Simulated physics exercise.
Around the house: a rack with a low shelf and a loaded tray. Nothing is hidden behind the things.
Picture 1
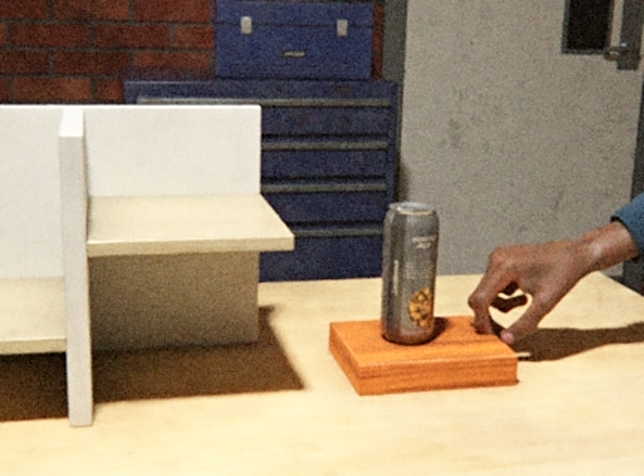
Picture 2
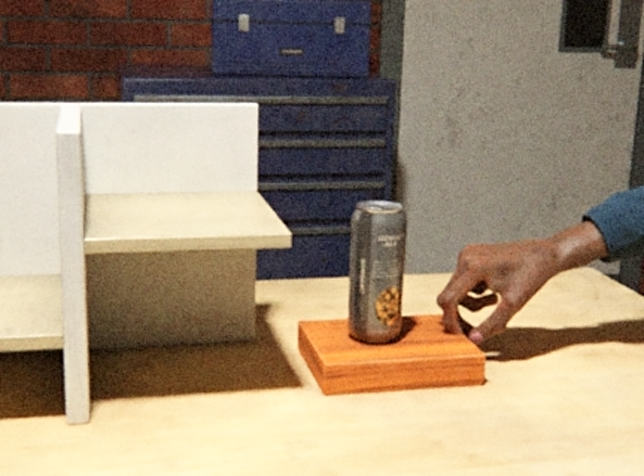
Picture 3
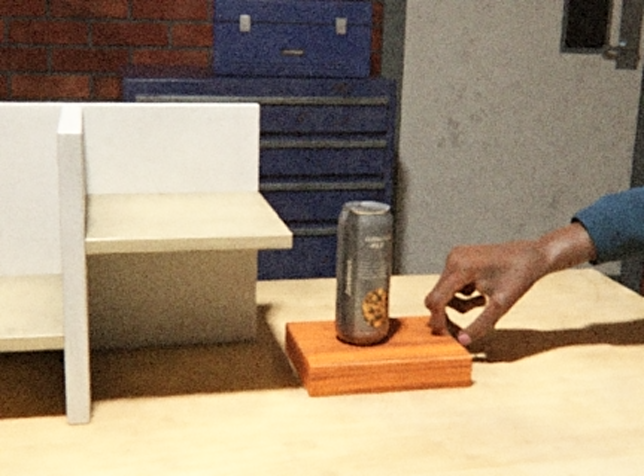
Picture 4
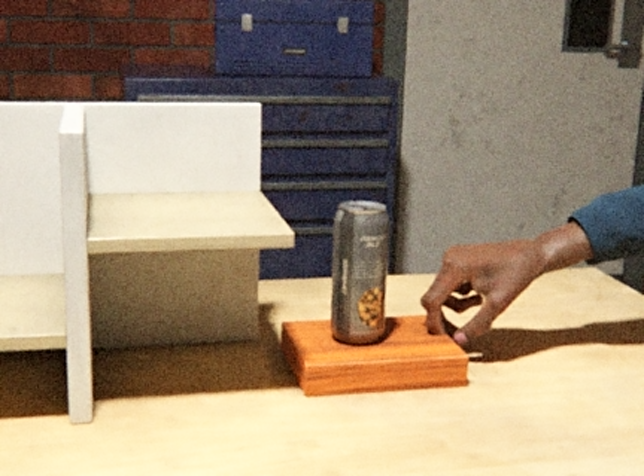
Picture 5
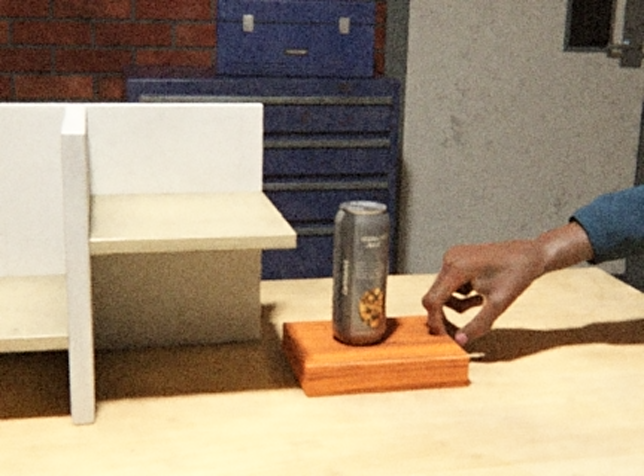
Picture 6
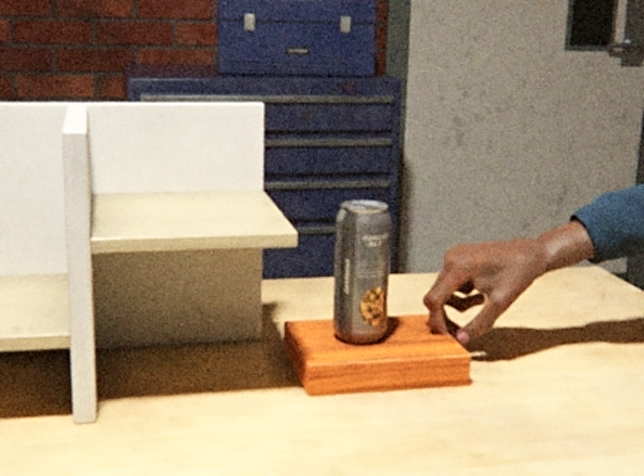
Grey can standing on an orange wooden board as a hand slides it a short way left, then barely moves it.
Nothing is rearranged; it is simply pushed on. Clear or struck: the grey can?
As it turns out, the grey can gets scraped off its spot.
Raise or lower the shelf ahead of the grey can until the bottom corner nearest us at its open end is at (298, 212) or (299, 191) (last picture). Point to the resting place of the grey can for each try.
It ends around (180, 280) and (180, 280).
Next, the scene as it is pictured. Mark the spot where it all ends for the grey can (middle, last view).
Around (322, 325).
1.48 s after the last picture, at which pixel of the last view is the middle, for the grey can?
Its middle is close to (313, 315).
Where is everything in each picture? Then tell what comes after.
In the first frame, hand sliding it forward; grey can (409, 274); orange board (420, 353).
In the second frame, hand sliding it forward; grey can (376, 273); shelf (75, 253).
In the third frame, hand sliding it forward; grey can (364, 274); orange board (375, 353).
In the fourth frame, hand sliding it forward; grey can (360, 273); shelf (78, 253).
In the fifth frame, hand sliding it forward; grey can (361, 274); orange board (372, 353).
In the sixth frame, hand sliding it forward; grey can (362, 273); shelf (81, 253).
Then, 0.96 s on from there, grey can turned 15° from its first pose near (295, 271).
Then, 1.34 s on from there, grey can turned 49° from its first pose near (290, 278).
Then, 1.48 s on from there, grey can on its side near (313, 315).
In the end, the grey can is knocked back, near (322, 325).
